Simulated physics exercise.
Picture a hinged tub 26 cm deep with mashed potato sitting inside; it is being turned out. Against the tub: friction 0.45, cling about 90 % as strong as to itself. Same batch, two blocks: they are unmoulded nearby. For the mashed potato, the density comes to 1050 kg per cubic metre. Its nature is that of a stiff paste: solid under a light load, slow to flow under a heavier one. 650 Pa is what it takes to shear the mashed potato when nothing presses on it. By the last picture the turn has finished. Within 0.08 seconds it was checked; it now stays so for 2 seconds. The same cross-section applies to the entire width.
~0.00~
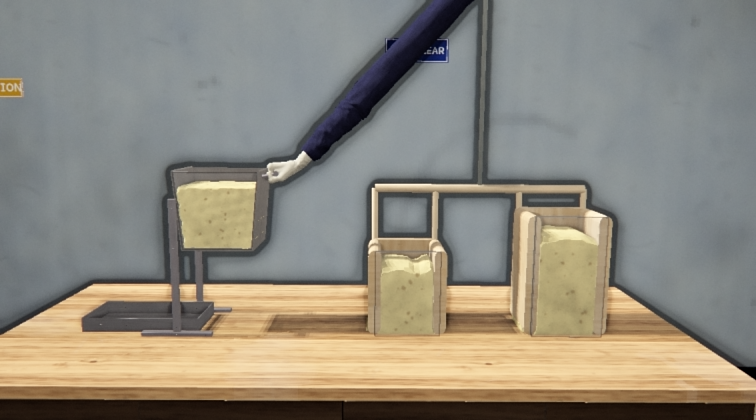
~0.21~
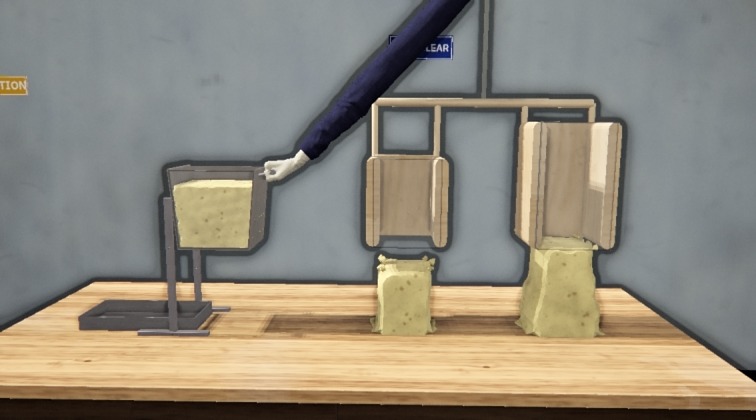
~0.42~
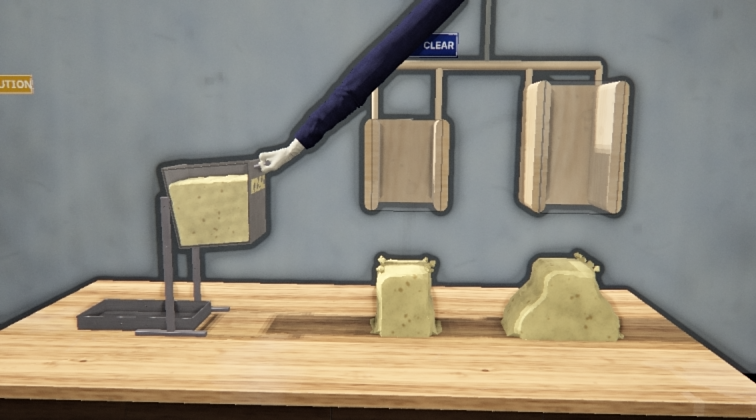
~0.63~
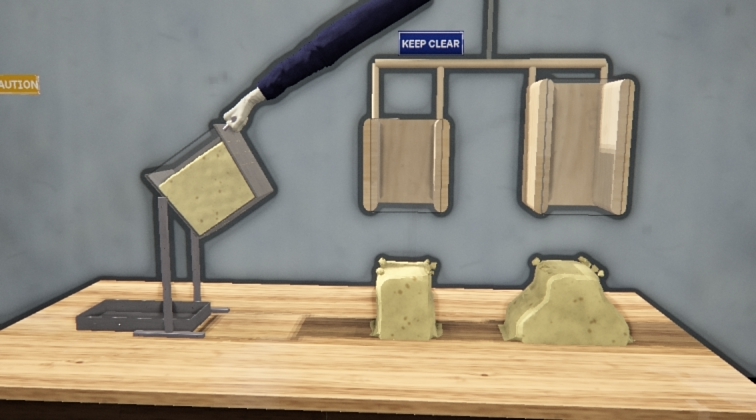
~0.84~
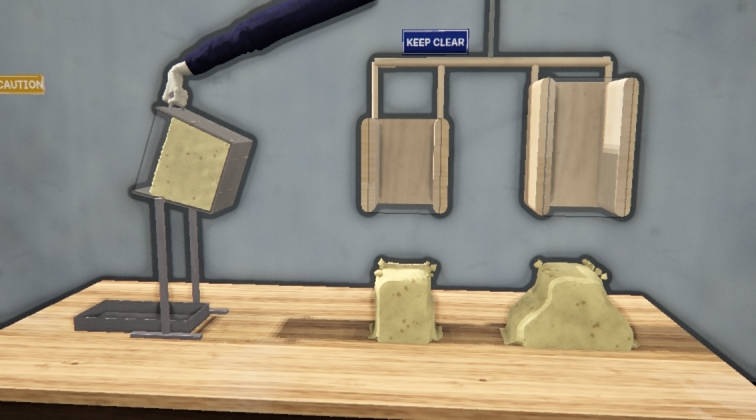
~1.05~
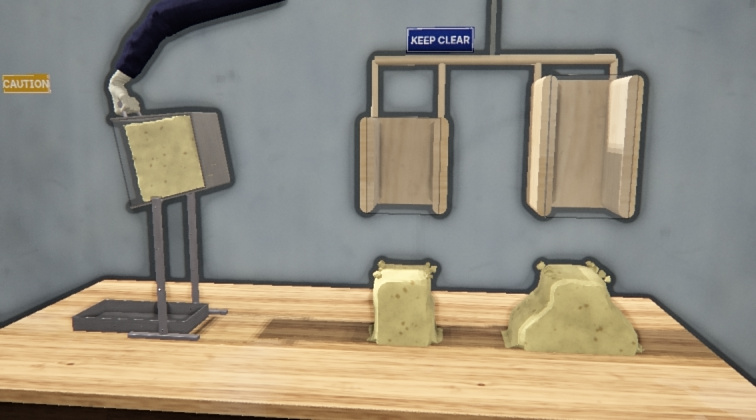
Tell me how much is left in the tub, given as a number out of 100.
It should be close to 41 out of 100.
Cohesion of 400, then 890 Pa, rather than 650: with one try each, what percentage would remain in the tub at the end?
First try roughly 30 per cent, second try roughly 55 per cent.
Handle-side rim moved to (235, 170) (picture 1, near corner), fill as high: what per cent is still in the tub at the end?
I'd say around 100 percent would remain in the tub at the end.
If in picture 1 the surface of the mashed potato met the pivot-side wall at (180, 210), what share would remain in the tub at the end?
Then roughly 70 %.
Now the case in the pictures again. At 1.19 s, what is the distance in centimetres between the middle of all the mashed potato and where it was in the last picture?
Some 5 cm.
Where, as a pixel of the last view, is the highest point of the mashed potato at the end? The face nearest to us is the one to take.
I'd point to somewhere around (177, 165).
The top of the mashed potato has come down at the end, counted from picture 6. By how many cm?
Roughly 15 cm.
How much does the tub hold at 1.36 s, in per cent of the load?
The tub holds some 60 % at that moment.
After 1.19 s, the tub is at 100 degrees and holds 94 %.
After 1.36 s, the tub is at 100 degrees and holds 61 %.
After 1.53 s, the tub is at 100 degrees and holds 41 %.
After 1.70 s, the tub is at 100 degrees and holds 41 %.
After 3.05 s, at the end, the tub is at 100 degrees and holds 41 %.
